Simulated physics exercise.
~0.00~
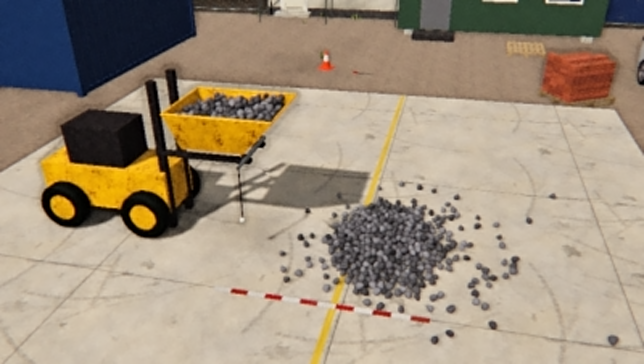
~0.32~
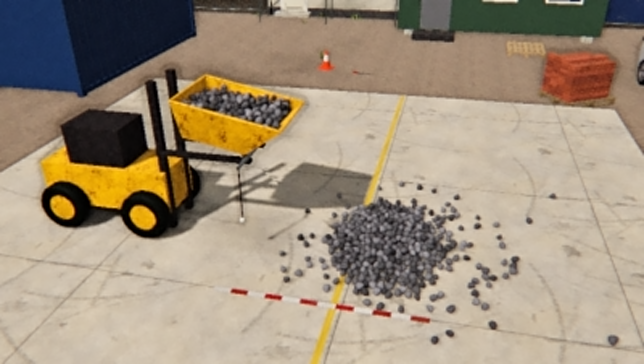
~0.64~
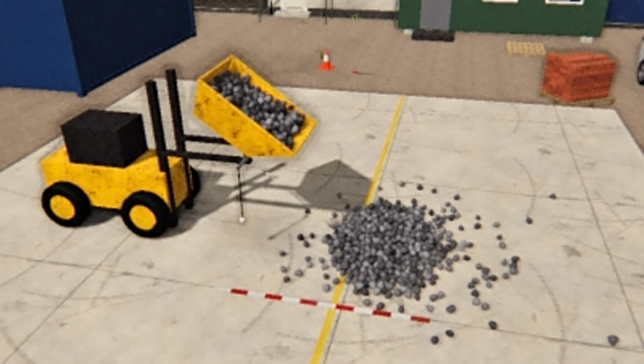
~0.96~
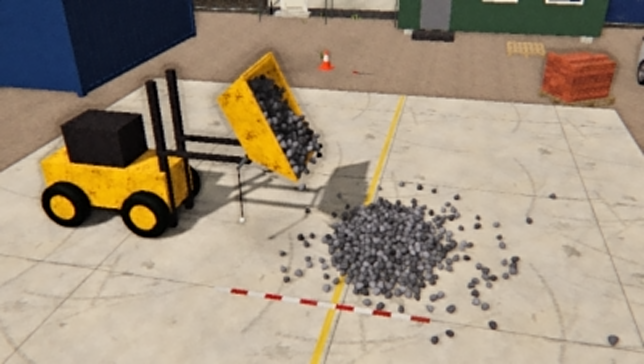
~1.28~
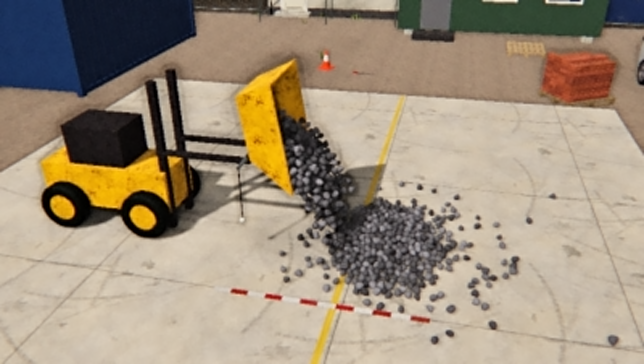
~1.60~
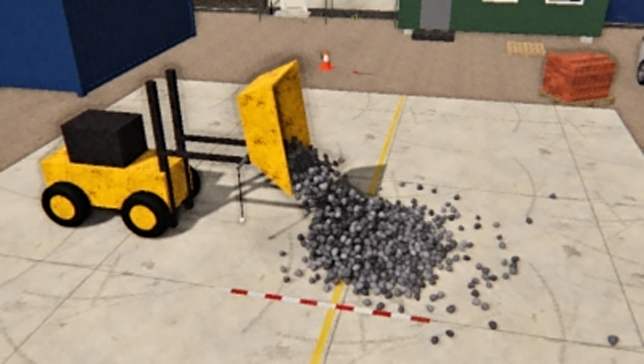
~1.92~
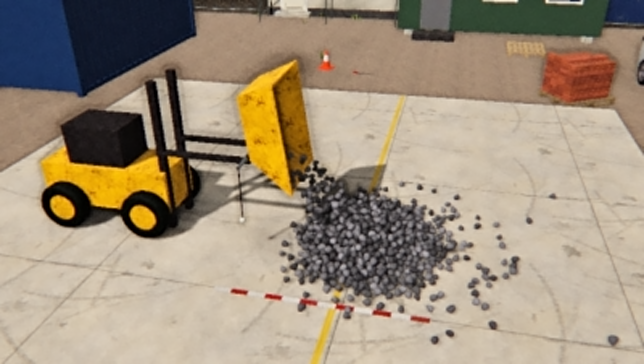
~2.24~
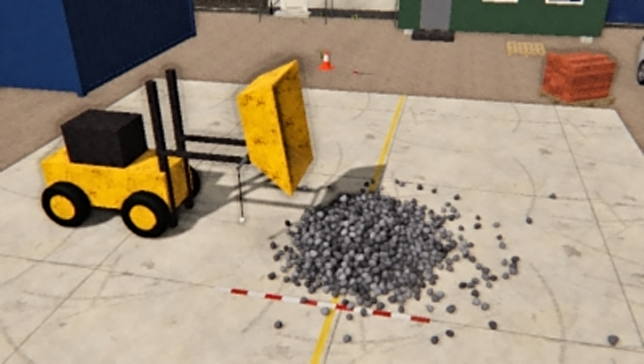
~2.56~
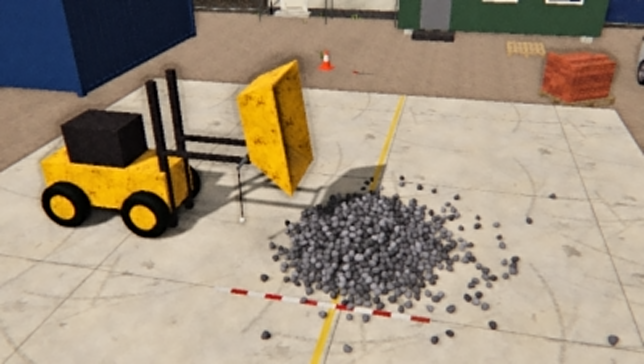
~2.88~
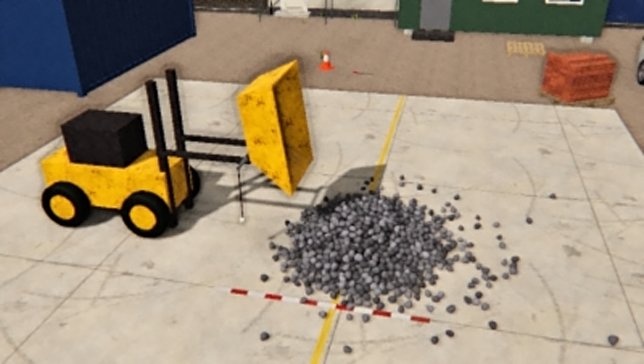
A yellow fork truck with black masts and a black block on its back stands at the left of a pale concrete yard, seen from above, holding up a yellow skip of grey stones. To its right, a heap of similar stones lies across a yellow line, behind a red and white staff. The skip tips to the right, slowly at first, until stones slide over its lip and pour onto the heap's near side. The heap spreads left and forward as a few stones roll past the staff. Finally, the emptied skip hangs steeply tilted beside the larger, settled pile.
